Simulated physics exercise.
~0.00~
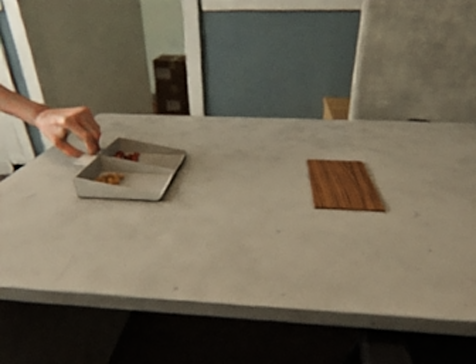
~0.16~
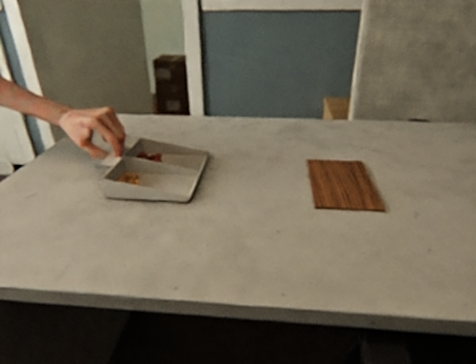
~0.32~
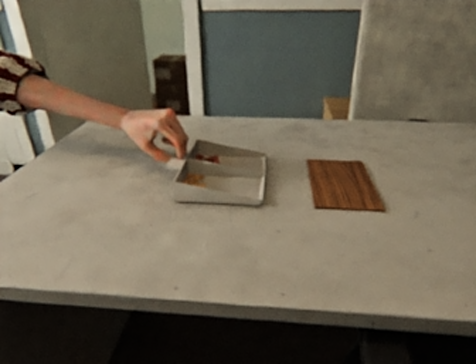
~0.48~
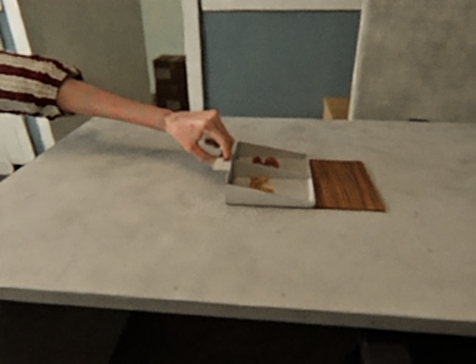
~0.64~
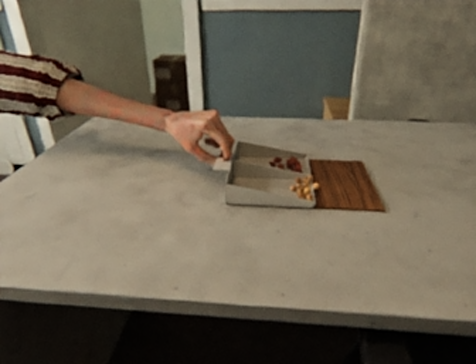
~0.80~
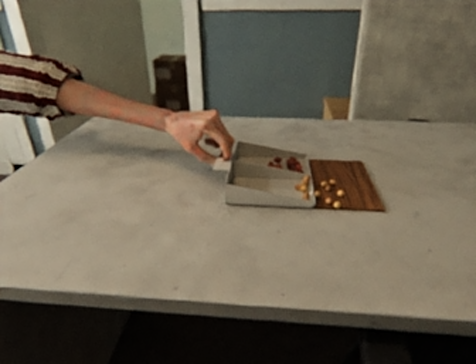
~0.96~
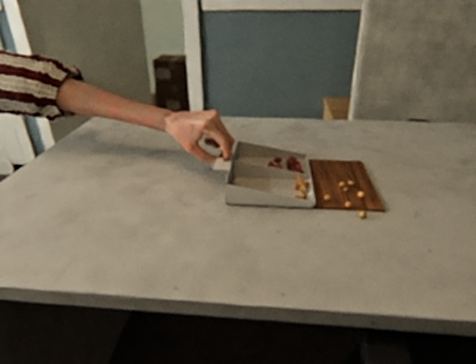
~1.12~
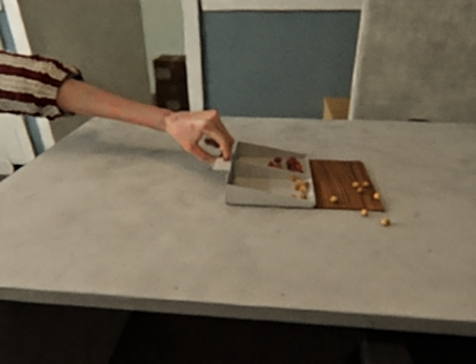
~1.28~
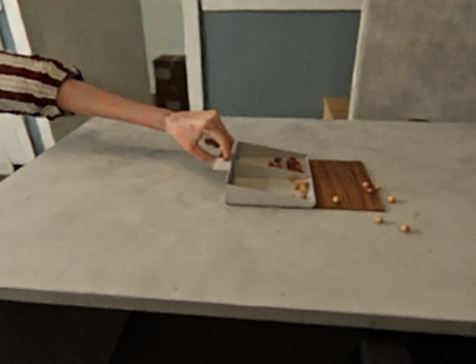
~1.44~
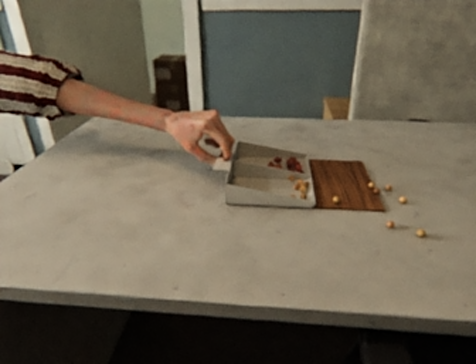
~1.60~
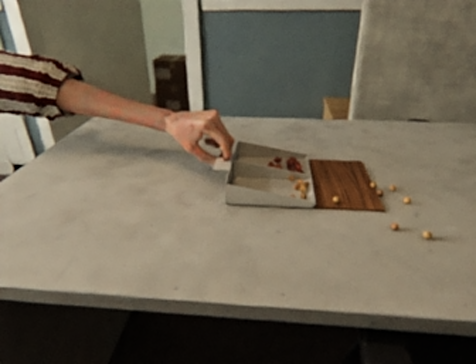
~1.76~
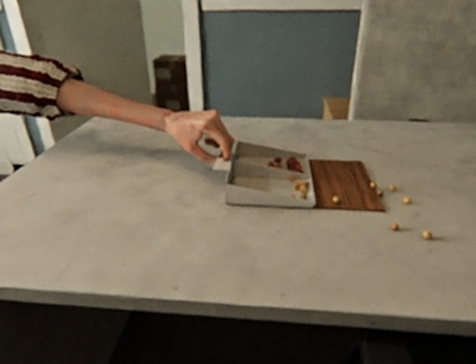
The clip opens with a hand gripping the left end of a shallow grey tray on a pale table, with small yellowish pieces in its near part and dark reddish ones in its far part. The hand pushes the tray to the right, towards a flat brown board. The tray stops against the board, and the contents of both parts shift towards the front rim. Several of the yellowish pieces spill over the low edge and roll across the board onto the table beyond. They come to rest scattered, while some yellowish pieces and all the reddish ones stay in the tray, the hand still holding it.
